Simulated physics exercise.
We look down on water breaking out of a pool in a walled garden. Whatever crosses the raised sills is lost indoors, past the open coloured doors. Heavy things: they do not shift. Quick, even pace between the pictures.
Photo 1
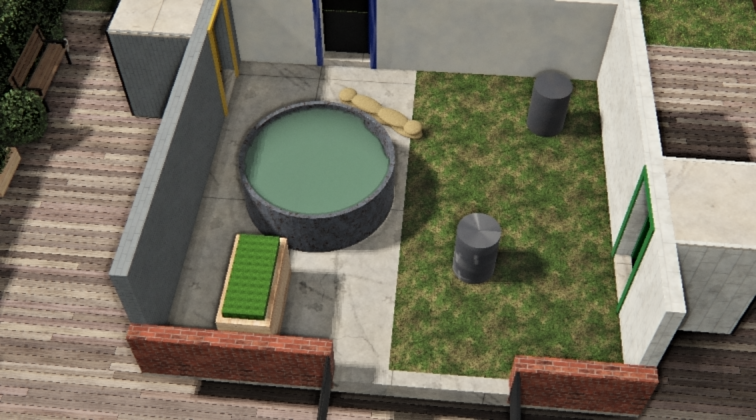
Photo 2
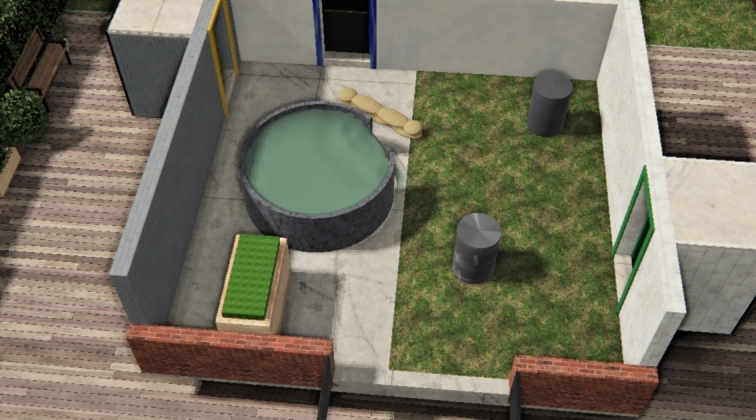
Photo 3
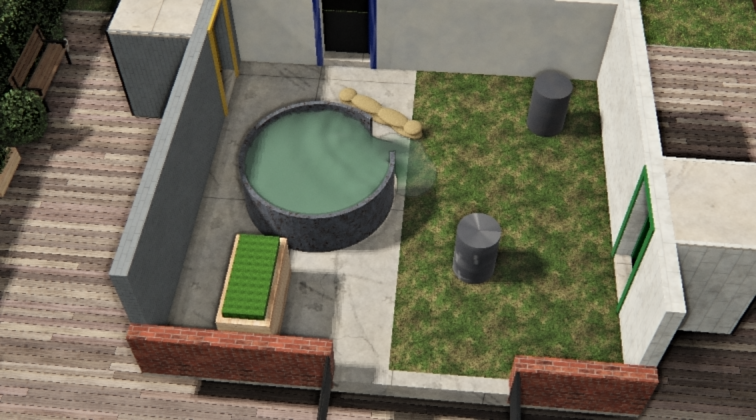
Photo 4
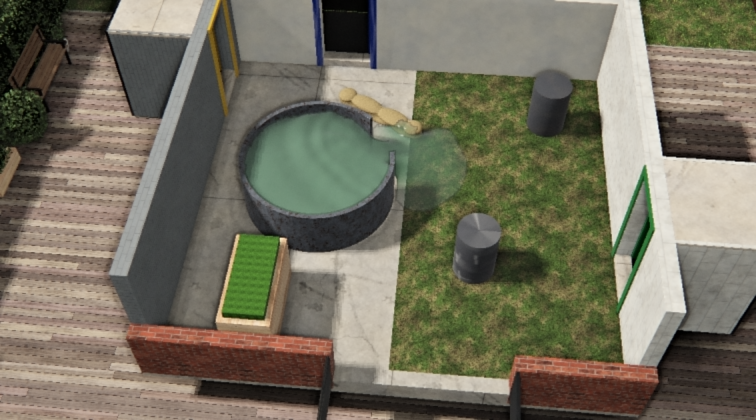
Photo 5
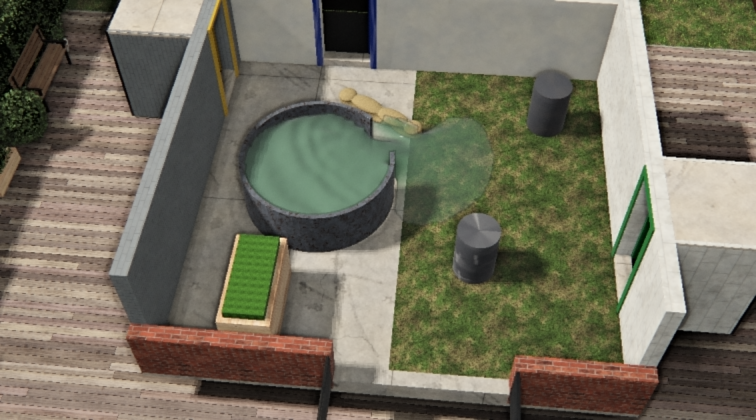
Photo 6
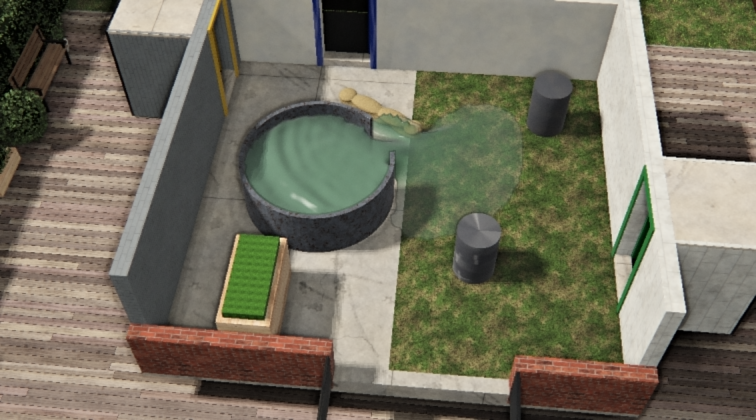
In a walled garden, a round pool breaks open on its right side, green water pouring out and fanning across the grass.
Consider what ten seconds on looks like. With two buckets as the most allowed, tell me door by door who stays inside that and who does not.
Here it is: The green door stays inside it; the yellow door stays inside it; the blue door stays inside it.
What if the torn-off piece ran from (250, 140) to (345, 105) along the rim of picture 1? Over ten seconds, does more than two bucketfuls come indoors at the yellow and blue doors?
Yellow door: Exceeds it; blue door: Exceeds it.
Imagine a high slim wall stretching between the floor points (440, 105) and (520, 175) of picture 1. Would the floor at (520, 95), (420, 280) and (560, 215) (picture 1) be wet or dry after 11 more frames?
Listed order: Spared, spared, swamped.
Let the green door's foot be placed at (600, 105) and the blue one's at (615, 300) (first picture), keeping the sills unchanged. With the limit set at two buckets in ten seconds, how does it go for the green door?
Note: Green door breaks the limit.
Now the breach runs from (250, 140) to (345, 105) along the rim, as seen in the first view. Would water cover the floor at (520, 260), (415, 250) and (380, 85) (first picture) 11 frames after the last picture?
Sequence of results: Missed by the flood, missed by the flood, reached by the flood.
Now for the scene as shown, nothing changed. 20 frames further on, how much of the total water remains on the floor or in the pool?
My figure: Some 100 per cent.
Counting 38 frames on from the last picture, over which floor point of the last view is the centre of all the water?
Near (421, 173) in the last view.
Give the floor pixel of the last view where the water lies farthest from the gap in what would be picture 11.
My guess is roughly (565, 92).
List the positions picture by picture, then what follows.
In the first frame, the pool at (317, 160) is whole and still.
In the second frame, water pours out at (383, 157) and has run to (398, 189).
In the third frame, the front is at (417, 143), out from the gap at (383, 160).
In the fourth frame, the front is at (451, 137), out from the gap at (383, 160).
In the fifth frame, water pours out at (383, 160) and has run to (476, 124).
In the sixth frame, the front is at (509, 116), out from the gap at (383, 159).
A moment on, water covers 30 % of the floor; the green door not reached, the yellow door not reached, the blue door not reached.
Next, water covers 45 % of the floor; the green door not reached, the yellow door not reached, the blue door wet at the sill, nothing in.
Then, water covers 55 % of the floor; the green door wet at the sill, nothing in, the yellow door wet at the sill, nothing in, the blue door wet at the sill, nothing in.
Later, water covers 75 % of the floor; the green door wet at the sill, nothing in, the yellow door wet at the sill, nothing in, the blue door wet at the sill, nothing in.
In the end, water covers 95 % of the floor; the green door wet at the sill, nothing in, the yellow door wet at the sill, nothing in, the blue door wet at the sill, nothing in.
